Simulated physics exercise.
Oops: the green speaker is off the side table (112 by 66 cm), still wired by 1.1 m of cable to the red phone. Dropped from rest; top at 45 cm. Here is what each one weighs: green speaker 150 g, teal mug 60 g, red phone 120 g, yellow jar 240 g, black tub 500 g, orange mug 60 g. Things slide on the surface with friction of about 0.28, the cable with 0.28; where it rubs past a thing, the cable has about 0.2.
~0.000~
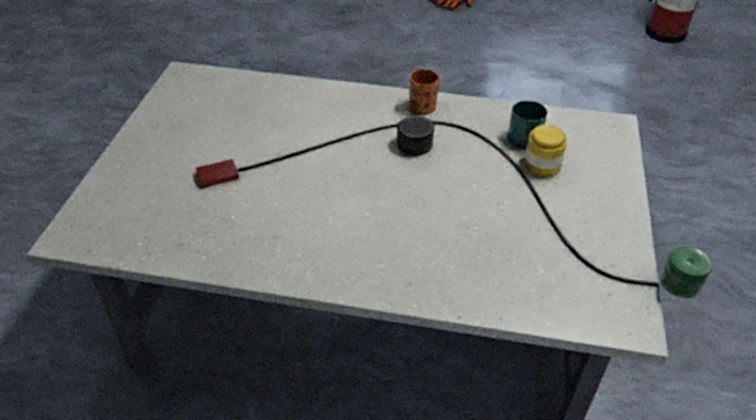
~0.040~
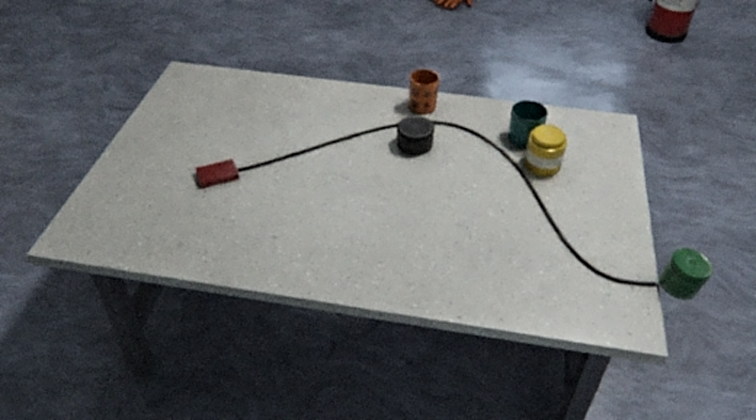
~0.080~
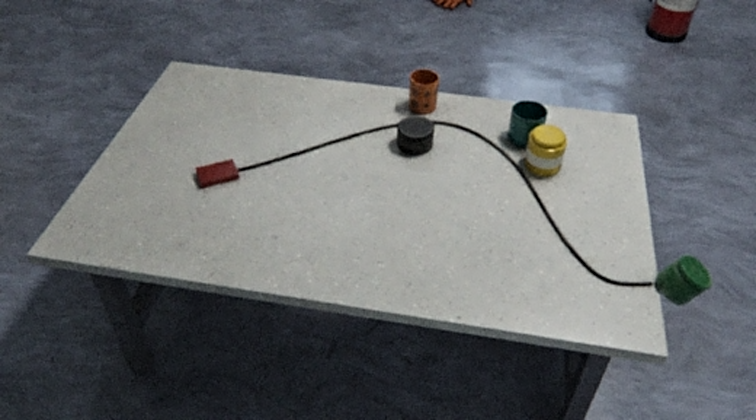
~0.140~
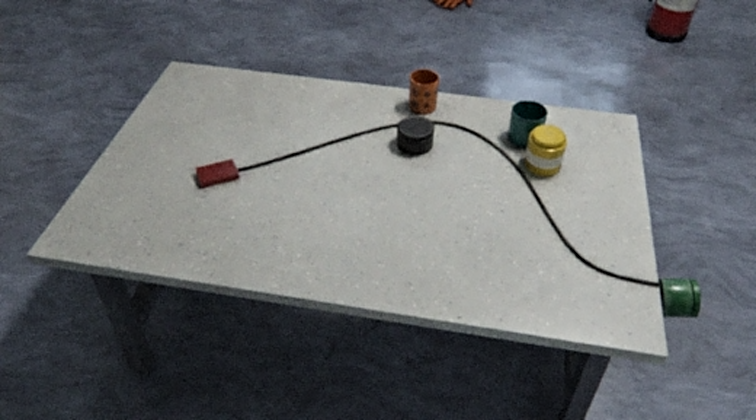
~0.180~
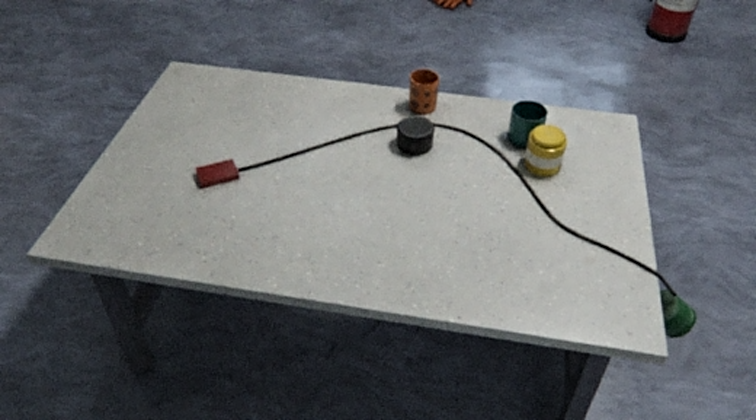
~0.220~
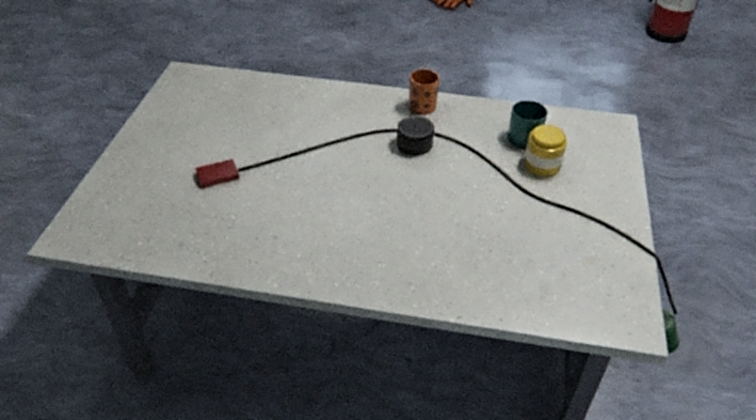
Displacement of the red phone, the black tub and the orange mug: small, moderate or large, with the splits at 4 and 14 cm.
Red phone: Large, black tub: Small, orange mug: Small.
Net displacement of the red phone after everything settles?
Net shift for the red phone is 25 cm.
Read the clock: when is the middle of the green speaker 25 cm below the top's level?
0.38 s.
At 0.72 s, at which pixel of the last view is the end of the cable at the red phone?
Close to (362, 143) in the last picture.
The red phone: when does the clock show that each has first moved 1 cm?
For the red phone, 0.28 seconds.
By 0.5 s, the cable's tail end at (317, 156); red phone 16 cm off its start, black tub 1 cm off its start, green speaker over the edge.
By 0.7 s, the cable's tail end at (362, 143); red phone 27 cm off its start, black tub 1 cm off its start, green speaker over the edge.
By 1.0 s, the cable's tail end at (363, 143); red phone 27 cm off its start at (344, 142), black tub 1 cm off its start at (416, 130), green speaker over the edge.
By 1.2 s, the cable's tail end at (363, 143); red phone 27 cm off its start, black tub 1 cm off its start, green speaker over the edge.
By 2.4 s, the cable's tail end at (363, 143); red phone 27 cm off its start at (344, 142), black tub 1 cm off its start at (416, 130), orange mug 0 cm off its start at (425, 77), green speaker over the edge.
